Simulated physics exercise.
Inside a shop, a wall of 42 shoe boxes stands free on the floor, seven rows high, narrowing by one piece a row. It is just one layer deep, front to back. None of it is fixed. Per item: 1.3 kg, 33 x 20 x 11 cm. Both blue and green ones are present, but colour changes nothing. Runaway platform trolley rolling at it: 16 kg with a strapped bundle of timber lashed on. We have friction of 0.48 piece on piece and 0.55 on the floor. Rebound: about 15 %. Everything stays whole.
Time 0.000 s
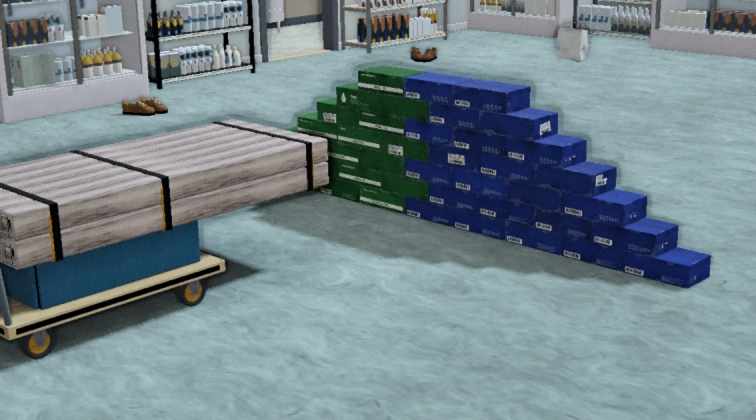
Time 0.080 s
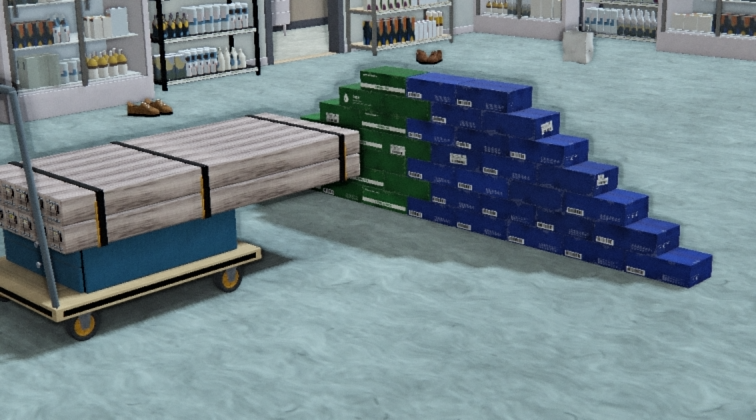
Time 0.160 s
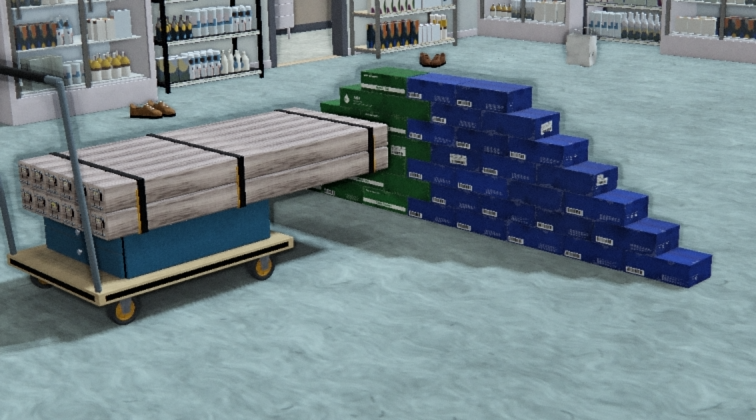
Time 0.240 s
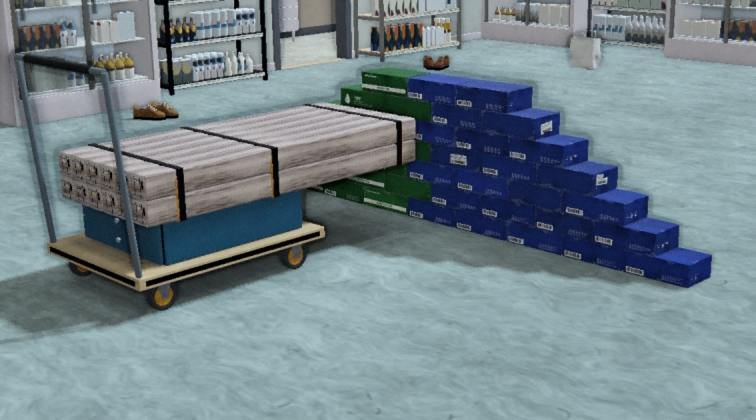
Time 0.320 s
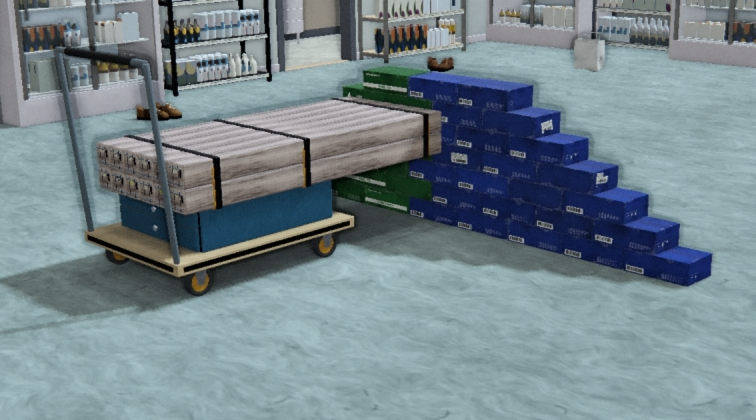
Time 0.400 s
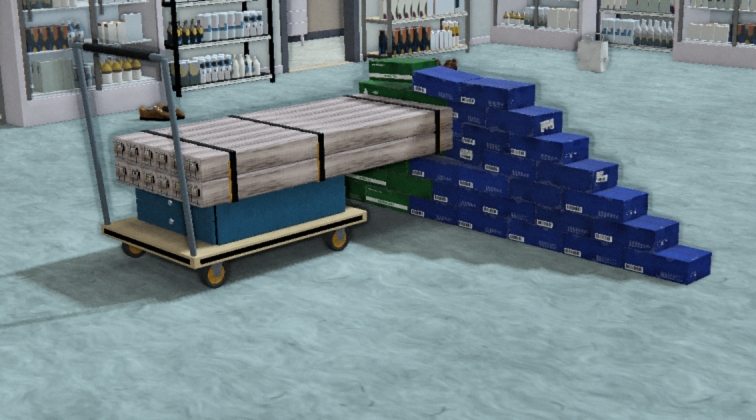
Shop floor, a platform trolley loaded with strapped pale beams rolling right into a stepped wall of green and blue boxes, shifting some.
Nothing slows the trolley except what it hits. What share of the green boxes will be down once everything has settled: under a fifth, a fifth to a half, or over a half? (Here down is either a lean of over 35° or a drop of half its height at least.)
A fifth to a half.
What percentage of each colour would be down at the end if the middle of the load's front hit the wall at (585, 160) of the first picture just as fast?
In that case green 0, blue 40 per cent.
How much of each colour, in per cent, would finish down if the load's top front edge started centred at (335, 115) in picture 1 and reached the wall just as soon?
You'd end up with green at 0 per cent down and blue at 0 per cent.
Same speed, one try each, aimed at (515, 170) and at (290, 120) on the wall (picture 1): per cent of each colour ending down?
You'd get green at 10 followed by 60, and blue at 60 followed by 0 percent.
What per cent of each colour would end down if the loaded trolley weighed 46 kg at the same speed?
In that case green 30, blue 30 per cent.
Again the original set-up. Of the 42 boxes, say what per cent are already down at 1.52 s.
30 percent by then.
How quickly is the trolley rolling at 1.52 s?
Speed: Near 0.0 m/s.
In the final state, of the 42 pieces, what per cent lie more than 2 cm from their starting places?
Shifted share: 50 %.
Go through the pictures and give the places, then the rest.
In the first picture (we follow the side turned to the camera; the camera moves round a little), load (319, 155) 76 cm short of the wall; top green box (380, 84); top blue box (428, 91); no piece has moved.
The second picture shows load (351, 147) 57 cm short of the wall; top green box (382, 84).
The third picture shows load (380, 140) 37 cm short of the wall; top green box (382, 84).
The fourth picture shows load (408, 133) 18 cm short of the wall; top green box (383, 84).
The fifth picture shows load (434, 125) just touching; top green box (384, 83).
The sixth picture shows load (446, 122) 10 cm into the wall's line; top green box (390, 72) displaced 6 cm; top blue box (434, 87) tipped 4°; 14 stirred so far.
Around 0.50 s, load 19 cm past the wall's line, still rolling; none of the 19 green boxes down (0 of 42 in all colours); top green box tipped 6°; top blue box tipped 19°.
Around 0.70 s, load 35 cm past the wall's line, still rolling; 6 of the 19 green boxes down (7 of 42 in all colours); top green box 46 mm lower; top blue box tipped 5°, 34 mm lower.
Around 0.96 s, load 53 cm past the wall's line, still rolling; 6 of the 19 green boxes down (12 of 42 in all colours); top green box 46 mm lower; top blue box tipped 30°, 45 mm lower.
Around 1.52 s, load 68 cm past the wall's line, stopped; 6 of the 19 green boxes down (13 of 42 in all colours); top green box 46 mm lower; top blue box on its side.
Finally (3.1 s), load 68 cm past the wall's line, stopped; 6 of the 19 green boxes down (13 of 42 in all colours); top green box 46 mm lower; top blue box tipped 35°, 59 cm lower. That is 32 per cent. Seen by the last camera, middles, top green box near (462, 76), top blue box near (539, 155).
